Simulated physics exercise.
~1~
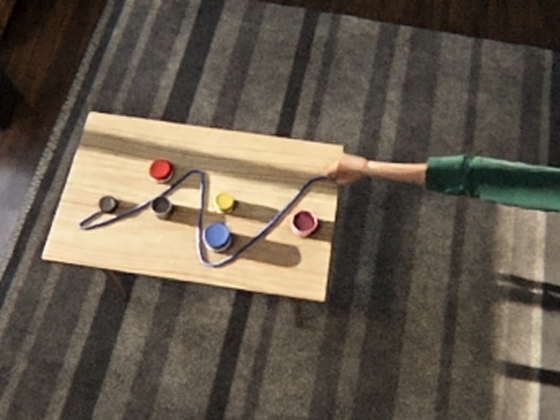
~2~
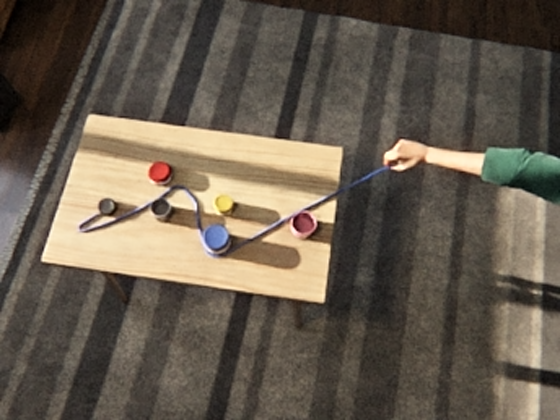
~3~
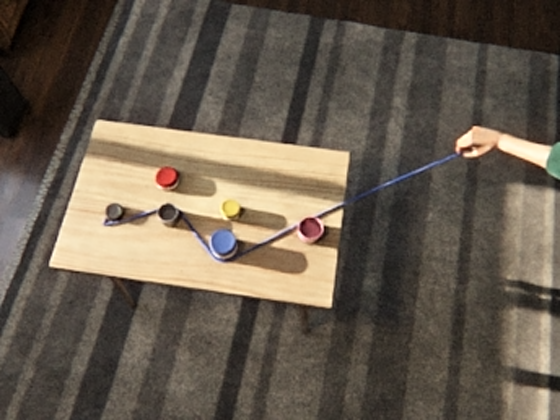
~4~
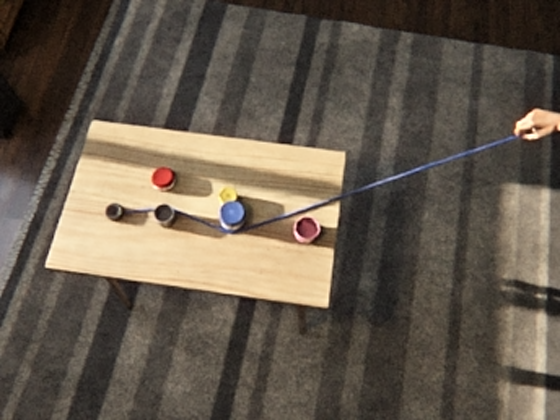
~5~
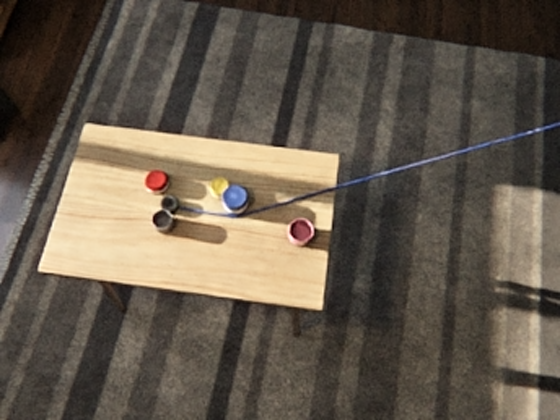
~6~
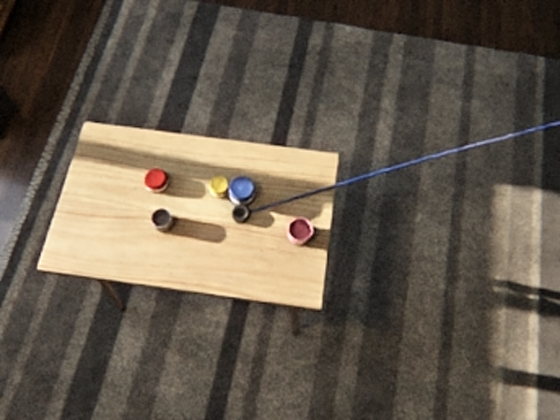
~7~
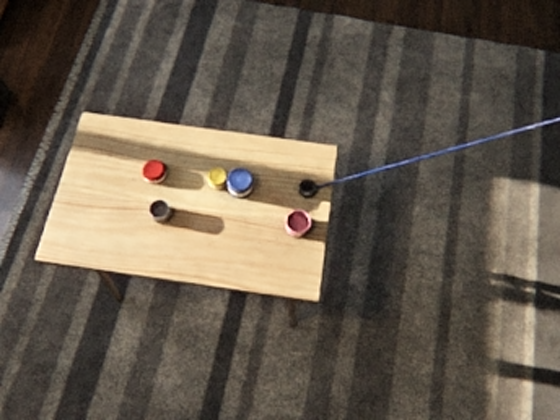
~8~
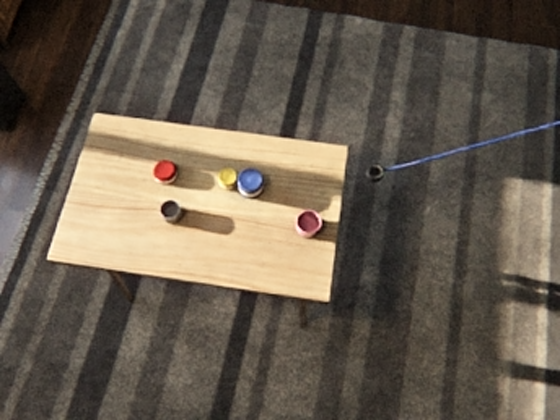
A blue cord winds across a pale wooden side table on a striped grey rug, seen from above with a slight sway. A hand in a green sleeve holds it at the right, with a small black disc at its far left end. Red, grey, yellow, blue and pink containers stand on the top. The hand pulls right and leaves view as the cord tightens, nudging the blue tin up and right beside the yellow one, which shifts slightly. The disc slides past the grey mug and the tins, then leaves the right edge and hangs beyond it, while the containers remain on the table.
